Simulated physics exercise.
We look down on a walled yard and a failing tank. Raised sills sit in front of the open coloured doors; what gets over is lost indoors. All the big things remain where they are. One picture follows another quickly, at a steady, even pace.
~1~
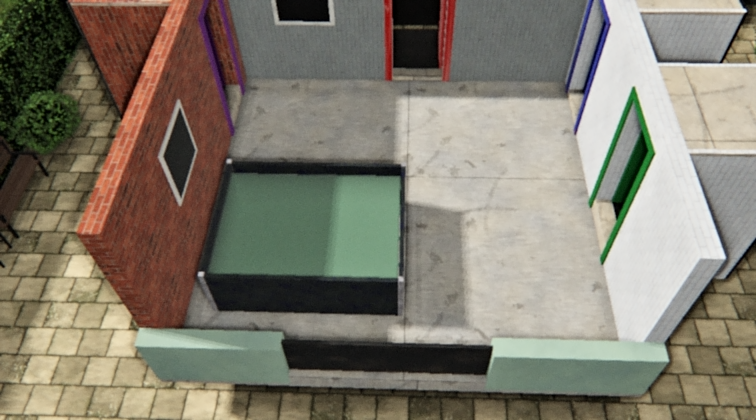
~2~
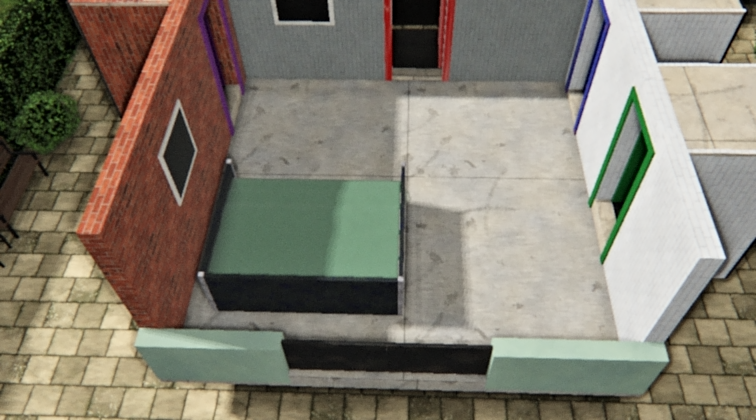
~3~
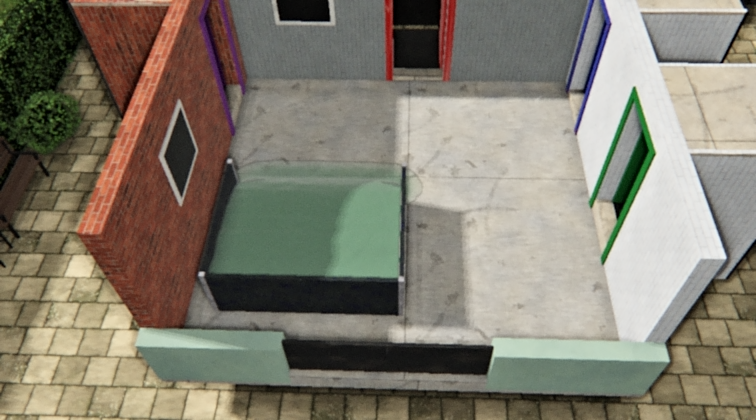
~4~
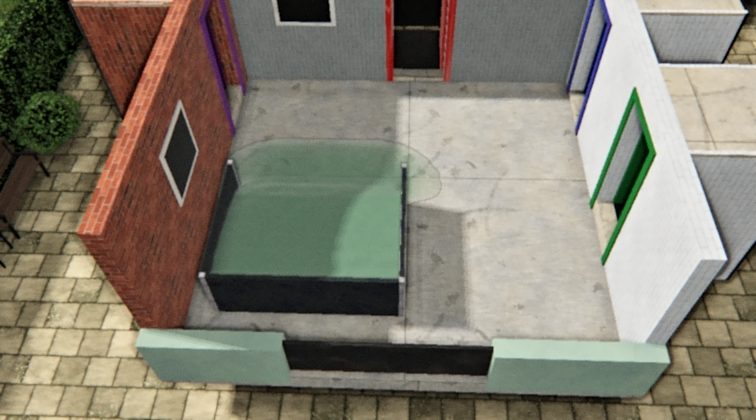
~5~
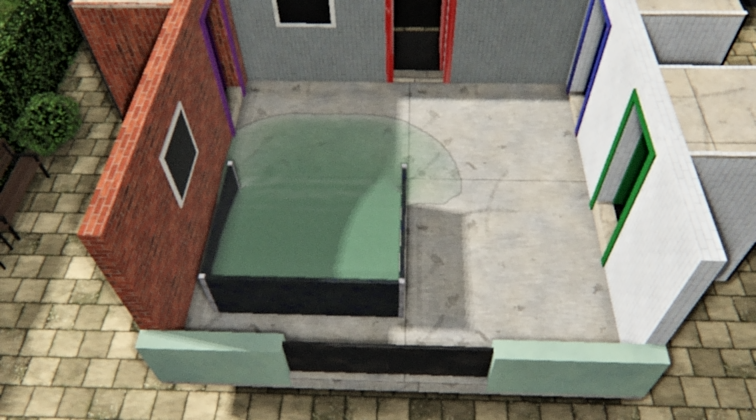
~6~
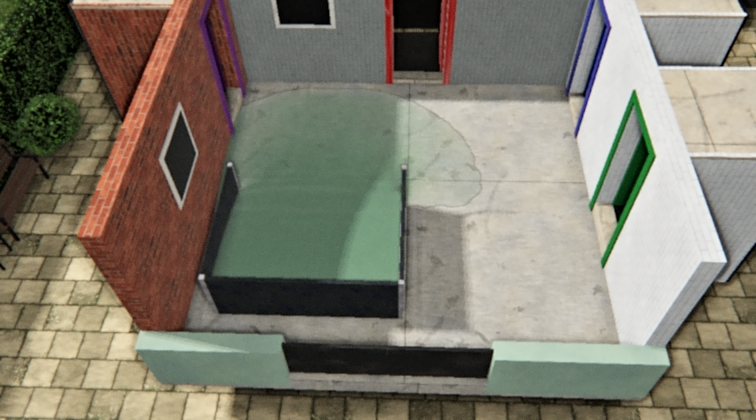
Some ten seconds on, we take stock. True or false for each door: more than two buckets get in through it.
The purple door: True; the blue door: True; the green door: False; the red door: True.
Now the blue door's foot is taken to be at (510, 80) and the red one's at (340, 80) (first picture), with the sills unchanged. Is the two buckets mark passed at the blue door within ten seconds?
The blue door exceeds it.
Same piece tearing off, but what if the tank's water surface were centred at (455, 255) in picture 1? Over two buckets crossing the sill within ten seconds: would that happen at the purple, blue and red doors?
Result - purple: Short of the limit; blue: Past the limit; red: Past the limit.
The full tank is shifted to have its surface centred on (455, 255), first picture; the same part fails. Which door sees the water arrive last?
It would be the door marked green.
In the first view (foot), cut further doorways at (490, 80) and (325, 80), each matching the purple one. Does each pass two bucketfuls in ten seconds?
Note, in sequence - door one ends up lower; door two ends up higher.
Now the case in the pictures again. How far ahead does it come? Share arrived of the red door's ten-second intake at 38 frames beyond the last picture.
Roughly 95 %.
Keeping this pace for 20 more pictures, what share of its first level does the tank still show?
Close to 14 in a hundred.
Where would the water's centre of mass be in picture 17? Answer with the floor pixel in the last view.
Near pixel (334, 151).
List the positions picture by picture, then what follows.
In the first frame, still water in the open tank at (309, 221).
In the second frame, water pours out on the open tank's far side and has run to a hidden place.
In the third frame, the front is at a hidden place, out from the gap on the open tank's far side.
In the fourth frame, water pours out on the open tank's far side and has run to (228, 160).
In the fifth frame, the front is at (234, 135), out from the gap on the open tank's far side.
In the sixth frame, the front is at (275, 96), out from the gap on the open tank's far side.
A moment on, water covers 45 % of the floor; the purple door wet at the sill, nothing in, the blue door not reached, the green door not reached, the red door over two buckets in.
Next, water covers 50 % of the floor; the purple door over two buckets in, the blue door not reached, the green door not reached, the red door far over two buckets in.
Then, water covers 60 % of the floor; the purple door over two buckets in, the blue door far over two buckets in, the green door not reached, the red door far over two buckets in.
Later, water covers 90 % of the floor; the purple door over two buckets in, the blue door far over two buckets in, the green door wet at the sill, nothing in, the red door far over two buckets in.
In the end, water covers 95 % of the floor; the purple door over two buckets in, the blue door far over two buckets in, the green door wet at the sill, nothing in, the red door far over two buckets in.
